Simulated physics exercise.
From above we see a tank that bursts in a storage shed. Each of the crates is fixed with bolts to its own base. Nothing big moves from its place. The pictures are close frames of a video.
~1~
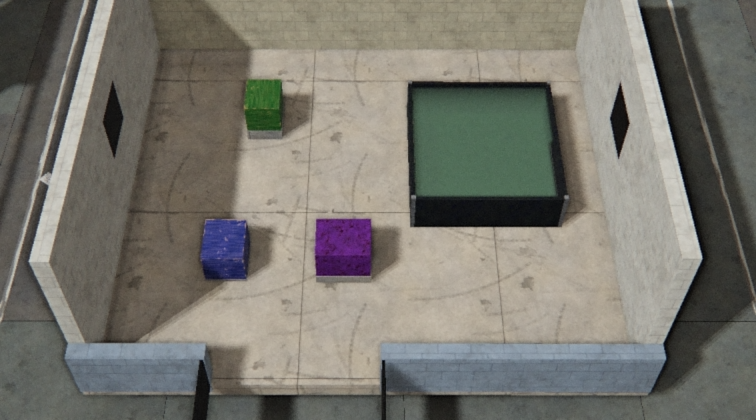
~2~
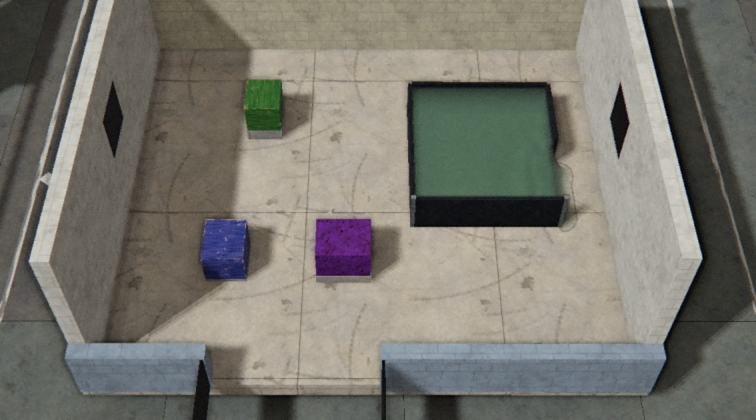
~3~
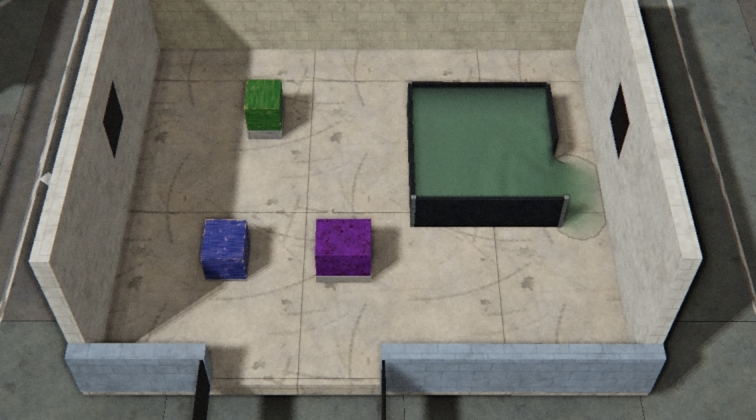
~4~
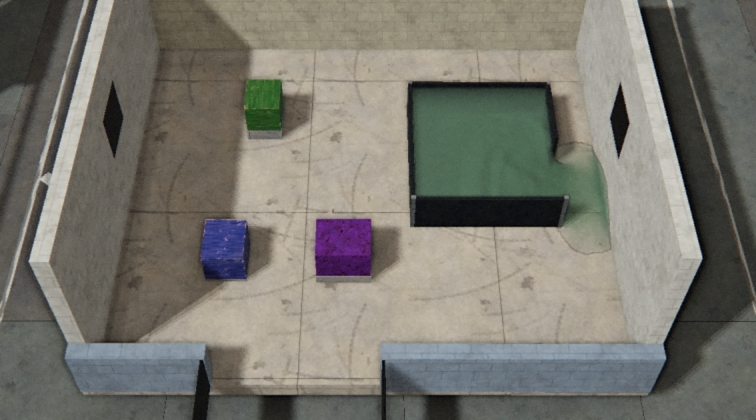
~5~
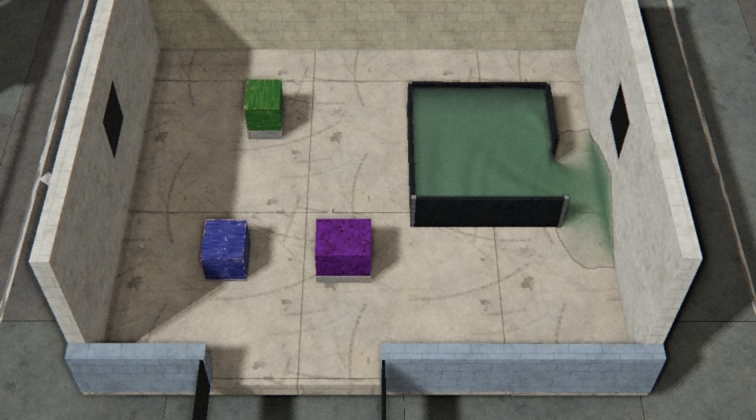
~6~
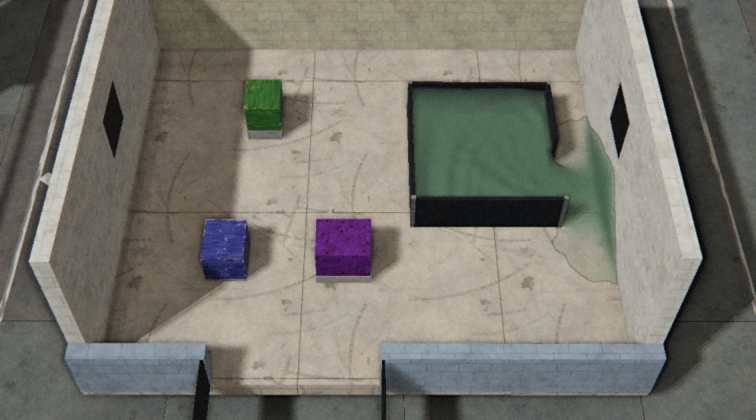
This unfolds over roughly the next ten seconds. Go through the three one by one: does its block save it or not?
As I see it, the green crate remains clear of the water all along. The purple crate remains clear of the water all along. The blue crate doesn't remain clear of the water all along.
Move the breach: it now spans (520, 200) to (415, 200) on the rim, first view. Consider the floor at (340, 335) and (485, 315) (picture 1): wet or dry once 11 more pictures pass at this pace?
I'd expect the first point to be reached and the second point to be reached.
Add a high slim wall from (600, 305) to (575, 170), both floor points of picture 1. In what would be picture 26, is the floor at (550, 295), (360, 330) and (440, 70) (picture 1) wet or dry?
Taking the three spots in order: Soaked, soaked, soaked.
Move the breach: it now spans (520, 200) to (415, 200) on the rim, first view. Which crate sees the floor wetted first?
The one in purple.
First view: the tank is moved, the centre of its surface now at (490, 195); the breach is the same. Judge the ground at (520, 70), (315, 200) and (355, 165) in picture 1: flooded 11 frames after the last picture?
As listed: Wet, free of water, no water.
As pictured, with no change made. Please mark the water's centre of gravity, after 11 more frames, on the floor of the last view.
At roughly (512, 181).
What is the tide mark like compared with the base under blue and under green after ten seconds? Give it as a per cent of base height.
About 200 and 60 per cent.
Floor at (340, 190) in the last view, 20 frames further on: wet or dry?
Lab note: Spot reads unsubmerged.
A moment on, water covers 15 % of the floor; the green crate not reached, the purple crate not reached, the blue crate not reached.
Next, water covers 20 % of the floor; the green crate not reached, the purple crate not reached, the blue crate not reached.
Then, water covers 40 % of the floor; the green crate not reached, the purple crate water round its plinth, the blue crate not reached.
Later, water covers 80 % of the floor; the green crate water round its plinth, the purple crate water round its plinth, the blue crate water round its plinth.
In the end, water covers 100 % of the floor; the green crate stayed above the water, the purple crate stayed above the water, the blue crate was topped.
